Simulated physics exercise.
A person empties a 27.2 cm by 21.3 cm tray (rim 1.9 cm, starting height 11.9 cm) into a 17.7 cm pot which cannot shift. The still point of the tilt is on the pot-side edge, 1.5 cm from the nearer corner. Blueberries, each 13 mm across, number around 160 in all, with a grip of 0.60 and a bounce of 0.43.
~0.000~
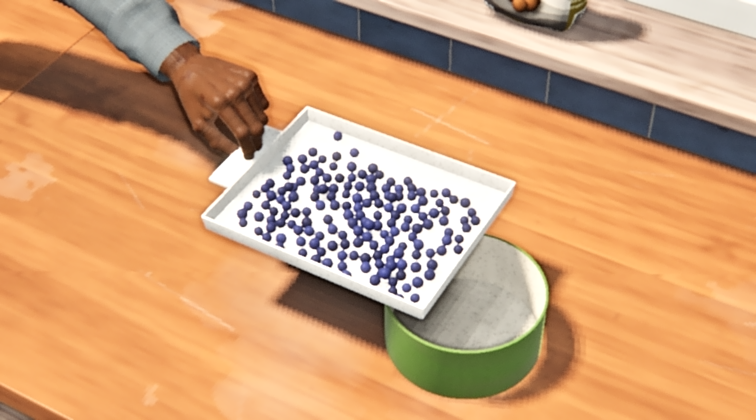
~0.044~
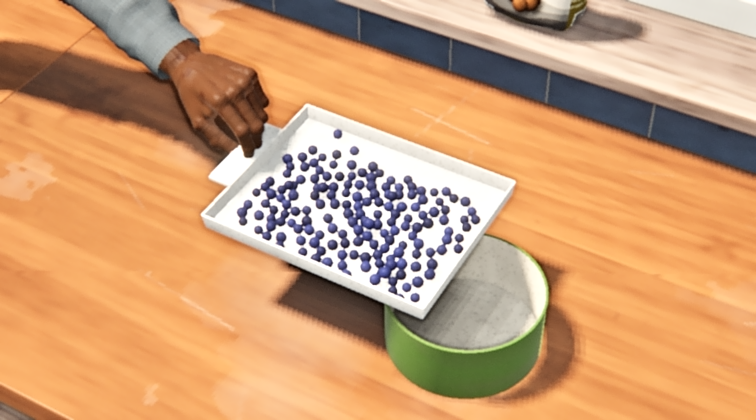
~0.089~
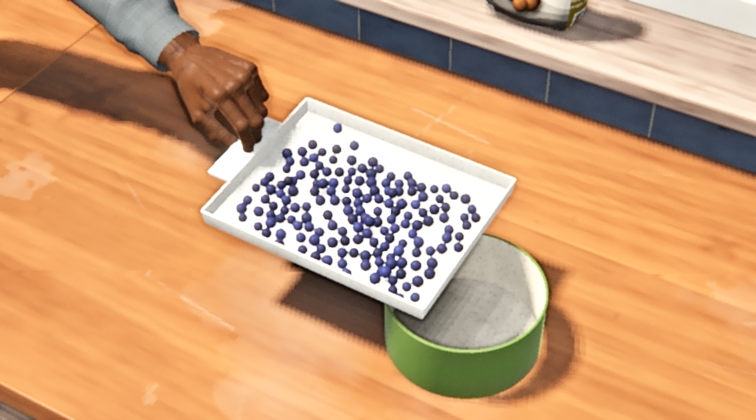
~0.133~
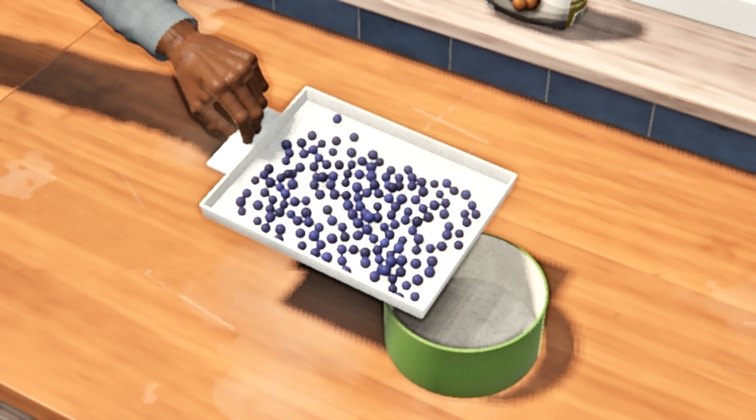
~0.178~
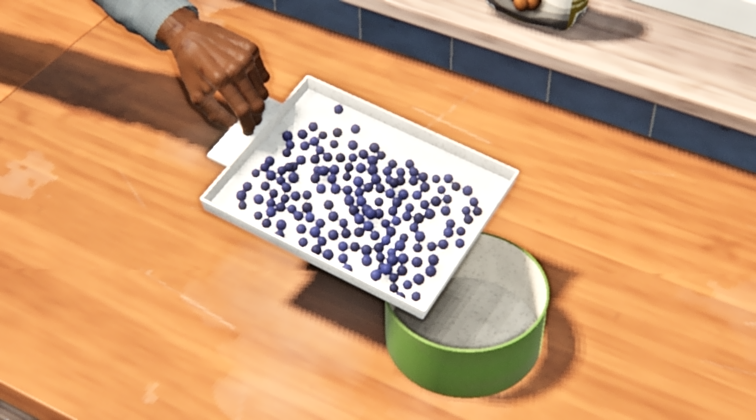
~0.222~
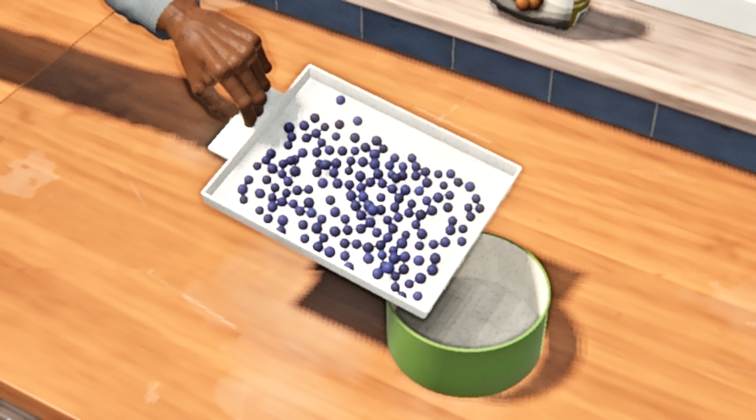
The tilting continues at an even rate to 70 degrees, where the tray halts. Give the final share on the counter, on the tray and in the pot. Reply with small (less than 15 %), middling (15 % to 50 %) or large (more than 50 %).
Counter - small, left on the tray - large, pot - small.
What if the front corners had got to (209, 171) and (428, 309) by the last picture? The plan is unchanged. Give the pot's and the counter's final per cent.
That works out as pot 5 and counter 10.
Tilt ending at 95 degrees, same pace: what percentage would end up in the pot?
In that case some 0 per cent.
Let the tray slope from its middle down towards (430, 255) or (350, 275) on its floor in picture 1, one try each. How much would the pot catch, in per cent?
That would be close to 0 per cent and then close to 0 per cent.
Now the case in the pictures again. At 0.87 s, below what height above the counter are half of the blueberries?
I'd say near 22 cm.
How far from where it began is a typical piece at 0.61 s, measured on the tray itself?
3 cm.
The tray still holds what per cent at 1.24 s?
Some 100 per cent of the load.
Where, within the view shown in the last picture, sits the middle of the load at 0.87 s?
Estimated load position: Around (394, 218).
Then, at 0.61 s, tilt 40 degrees; the tray holds 100 %, the pot 0 %.
After 0.87 s, tilt 59 degrees; the tray holds 100 %, the pot 0 %.
After 1.24 s, tilt 70 degrees; the tray holds 100 %, the pot 0 %.
At rest (1.7 s), counter 0 %, tray 100 %, pot 0 %.
